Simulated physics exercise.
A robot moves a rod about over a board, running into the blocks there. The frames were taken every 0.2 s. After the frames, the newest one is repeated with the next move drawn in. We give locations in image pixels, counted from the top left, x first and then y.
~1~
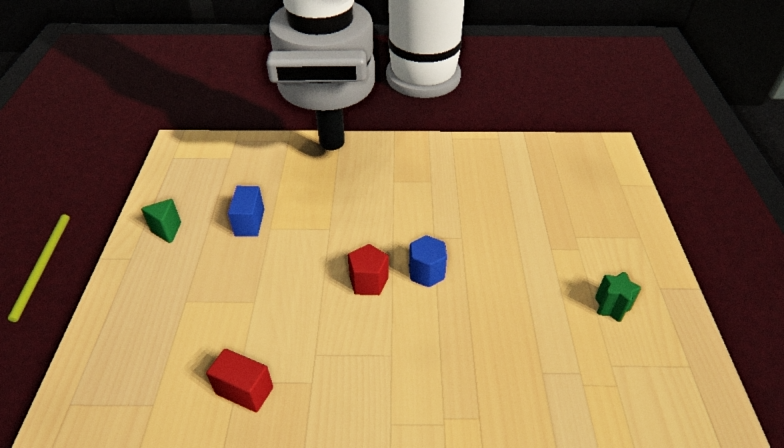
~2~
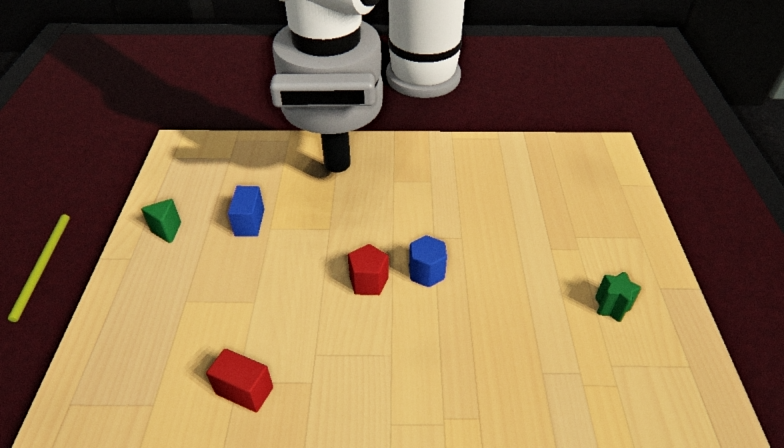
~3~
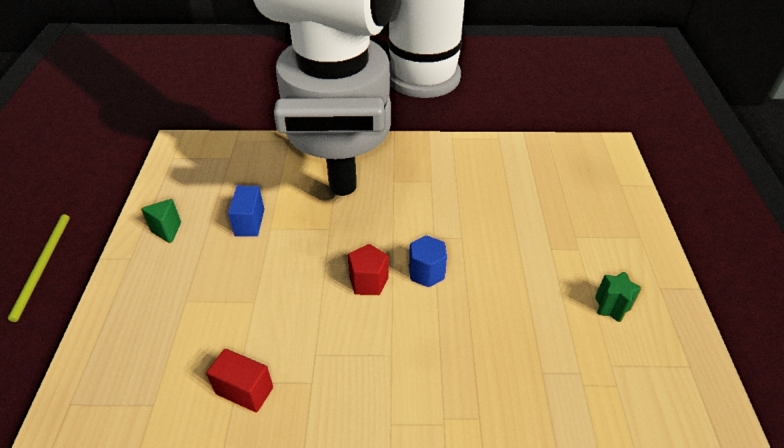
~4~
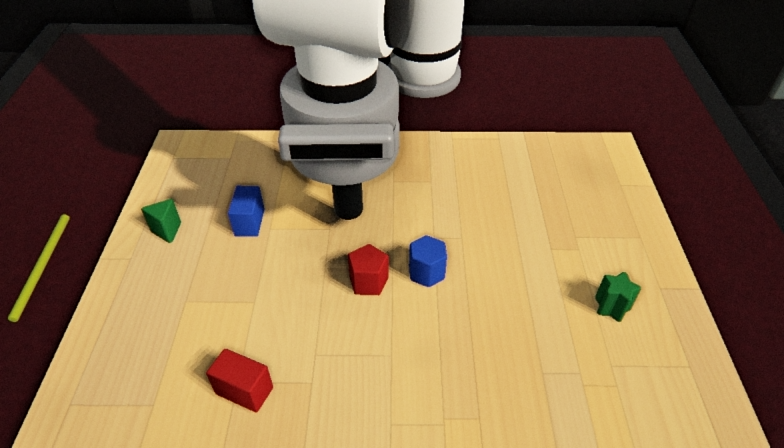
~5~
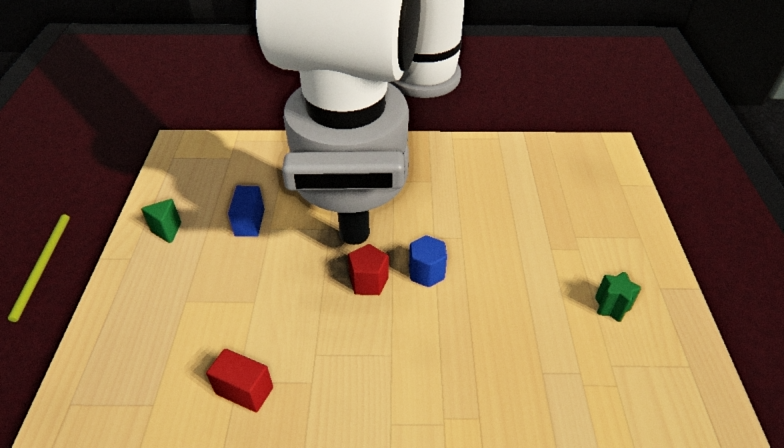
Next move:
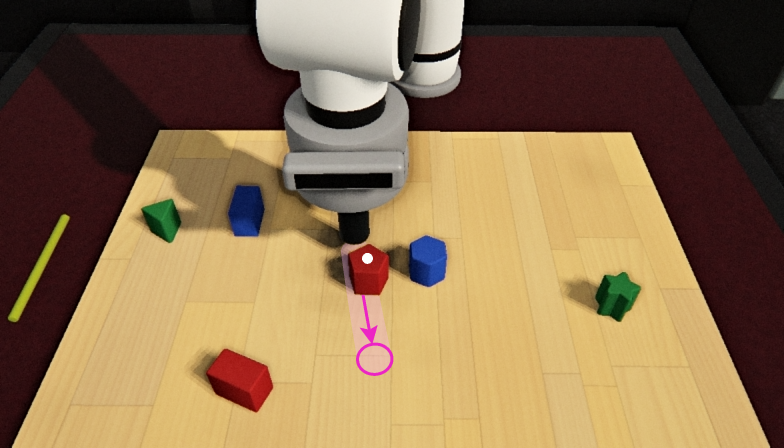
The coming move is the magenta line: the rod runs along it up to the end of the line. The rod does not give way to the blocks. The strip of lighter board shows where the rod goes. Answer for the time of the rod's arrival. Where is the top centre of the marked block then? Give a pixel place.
In the picture, it is at (410, 349).
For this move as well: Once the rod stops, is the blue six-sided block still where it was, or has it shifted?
The result: It stays put.
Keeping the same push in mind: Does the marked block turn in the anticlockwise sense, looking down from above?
Short answer: Yes.
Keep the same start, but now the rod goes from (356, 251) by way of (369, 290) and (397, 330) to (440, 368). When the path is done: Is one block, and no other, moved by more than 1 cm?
Yes, that is what happens.
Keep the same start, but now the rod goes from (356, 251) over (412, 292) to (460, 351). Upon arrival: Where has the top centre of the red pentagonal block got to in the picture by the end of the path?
My estimate: (379, 281).
The drawn path runs from (356, 251) directly to (375, 359); the dot is on the red pentagonal block.
The first path, step by step. One third of the way, rod at (360, 269); red pentagonal block at (376, 285).
Two thirds of the way, rod at (367, 306); red pentagonal block at (391, 321), turned 20° anticlockwise.
At the end, rod at (374, 345); red pentagonal block at (410, 349), turned 45° anticlockwise; blue six-sided block not moved.
